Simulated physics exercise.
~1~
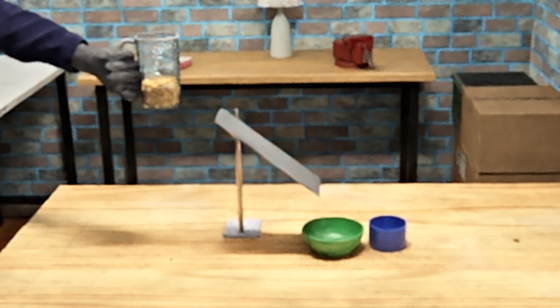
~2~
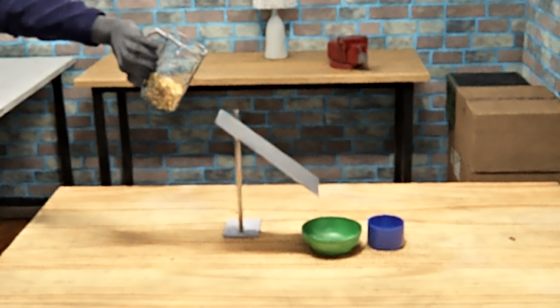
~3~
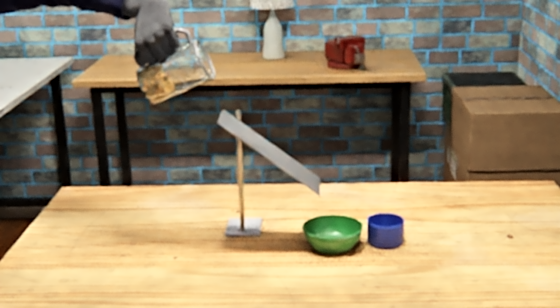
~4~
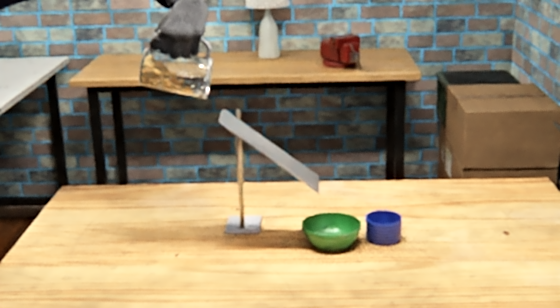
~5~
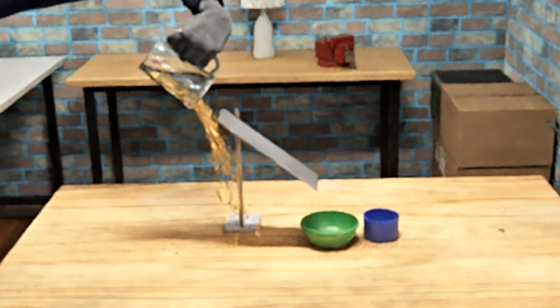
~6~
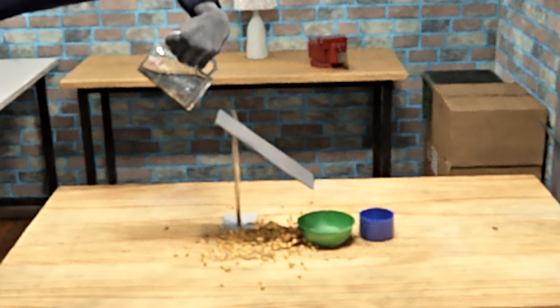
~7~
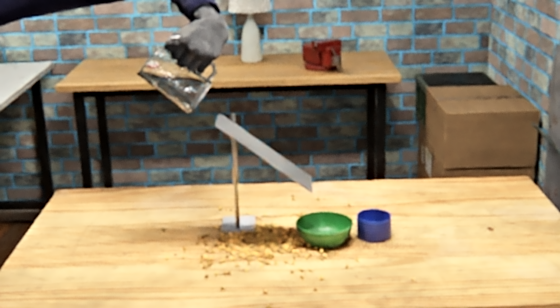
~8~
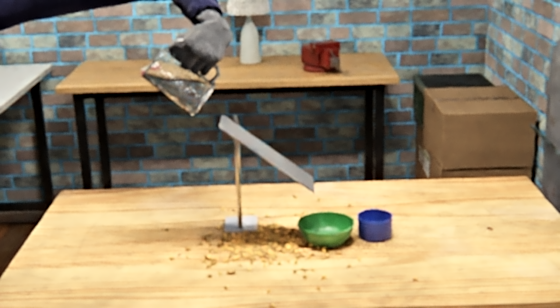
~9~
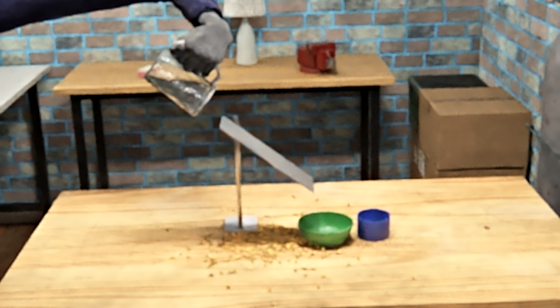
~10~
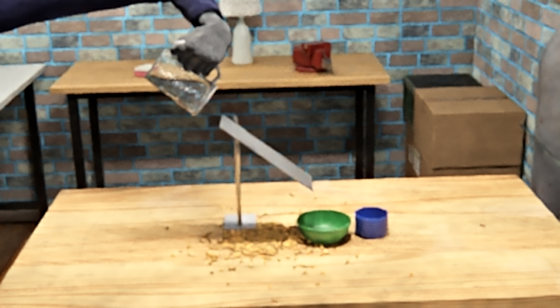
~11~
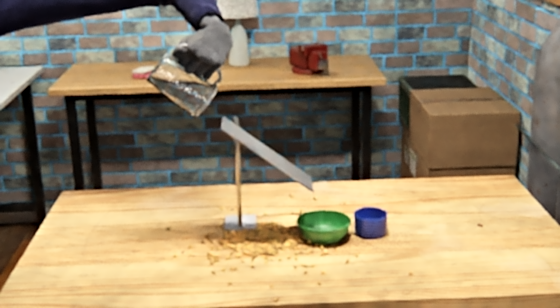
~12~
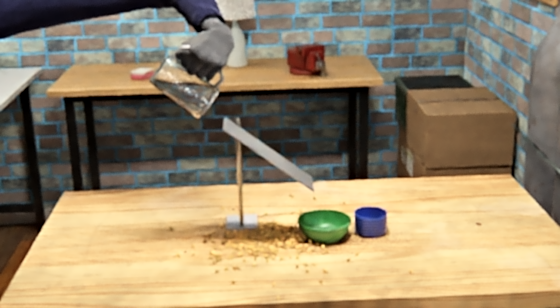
Dried chickpeas poured from a clear jug tipped by a gloved hand, spilling around the upper end of a sloping grey chute and scattering across the wooden table beside a green bowl and blue dish, while the hand kept holding the emptied jug tilted above.
